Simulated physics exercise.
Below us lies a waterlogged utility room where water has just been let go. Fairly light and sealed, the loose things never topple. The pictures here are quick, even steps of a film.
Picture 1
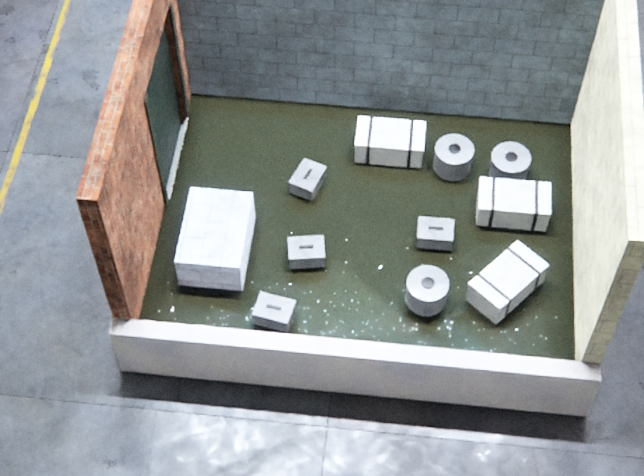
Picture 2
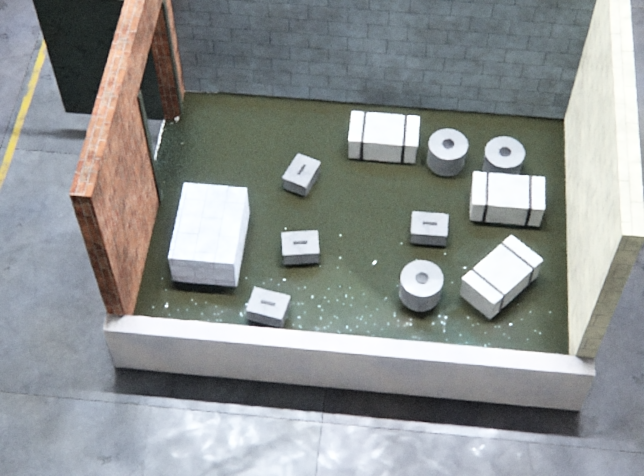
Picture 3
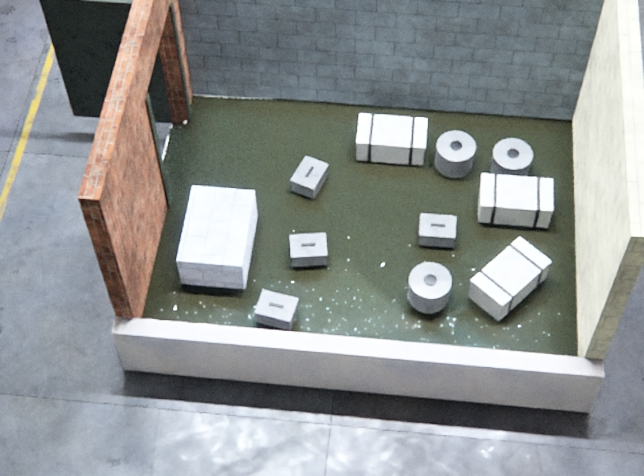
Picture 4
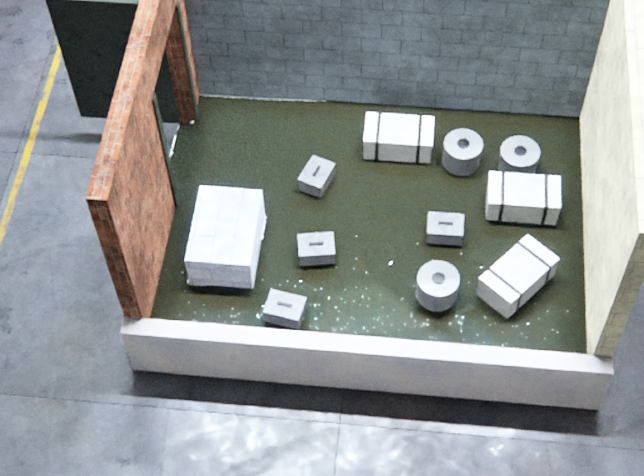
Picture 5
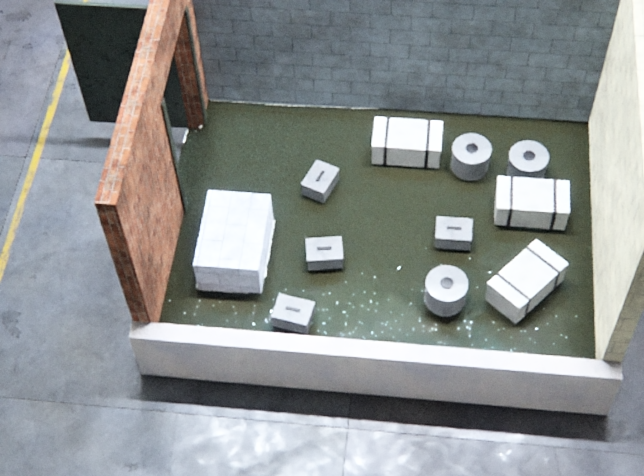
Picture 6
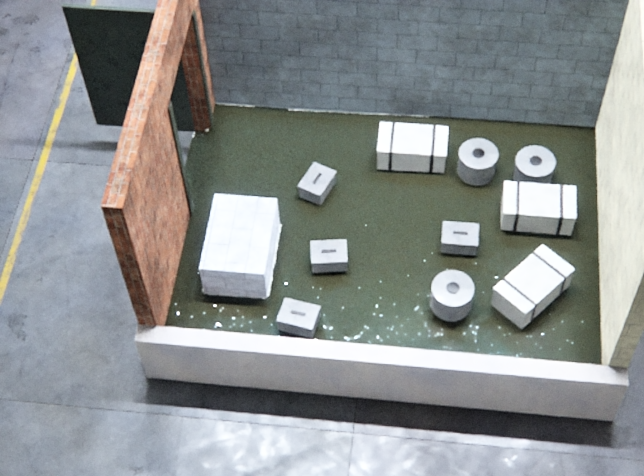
A walled room's dark left door swings outward, while pale boxes and cylinders inside barely move.
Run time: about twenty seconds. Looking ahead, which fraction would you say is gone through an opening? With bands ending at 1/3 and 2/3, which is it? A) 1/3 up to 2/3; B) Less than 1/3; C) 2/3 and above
A.
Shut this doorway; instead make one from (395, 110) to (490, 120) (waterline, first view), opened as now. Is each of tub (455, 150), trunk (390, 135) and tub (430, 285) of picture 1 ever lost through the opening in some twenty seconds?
Result by object, in the order asked: Flushed / flushed / not flushed.
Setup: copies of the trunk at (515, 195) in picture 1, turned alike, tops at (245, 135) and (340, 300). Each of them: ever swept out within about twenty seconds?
One after the other: Escapes, never escapes.
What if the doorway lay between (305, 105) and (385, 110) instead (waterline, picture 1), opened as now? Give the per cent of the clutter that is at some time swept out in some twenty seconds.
About 60 percent.
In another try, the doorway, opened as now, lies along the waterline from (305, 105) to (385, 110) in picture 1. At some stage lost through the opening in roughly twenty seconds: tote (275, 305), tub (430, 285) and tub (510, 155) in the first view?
First trapped, second trapped, third lost.
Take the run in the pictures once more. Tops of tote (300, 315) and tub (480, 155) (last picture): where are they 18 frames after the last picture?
The first should be around (192, 293) and the second around (394, 140).
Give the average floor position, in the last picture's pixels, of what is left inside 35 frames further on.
That averages to about (346, 218) on the floor.
A moment on, 0 of 10 are out; 10 afloat.
Next, 2 of 10 are out; 8 afloat.
Later, 3 of 10 are out; 7 afloat.
In the end, 5 of 10 are out; 5 afloat.
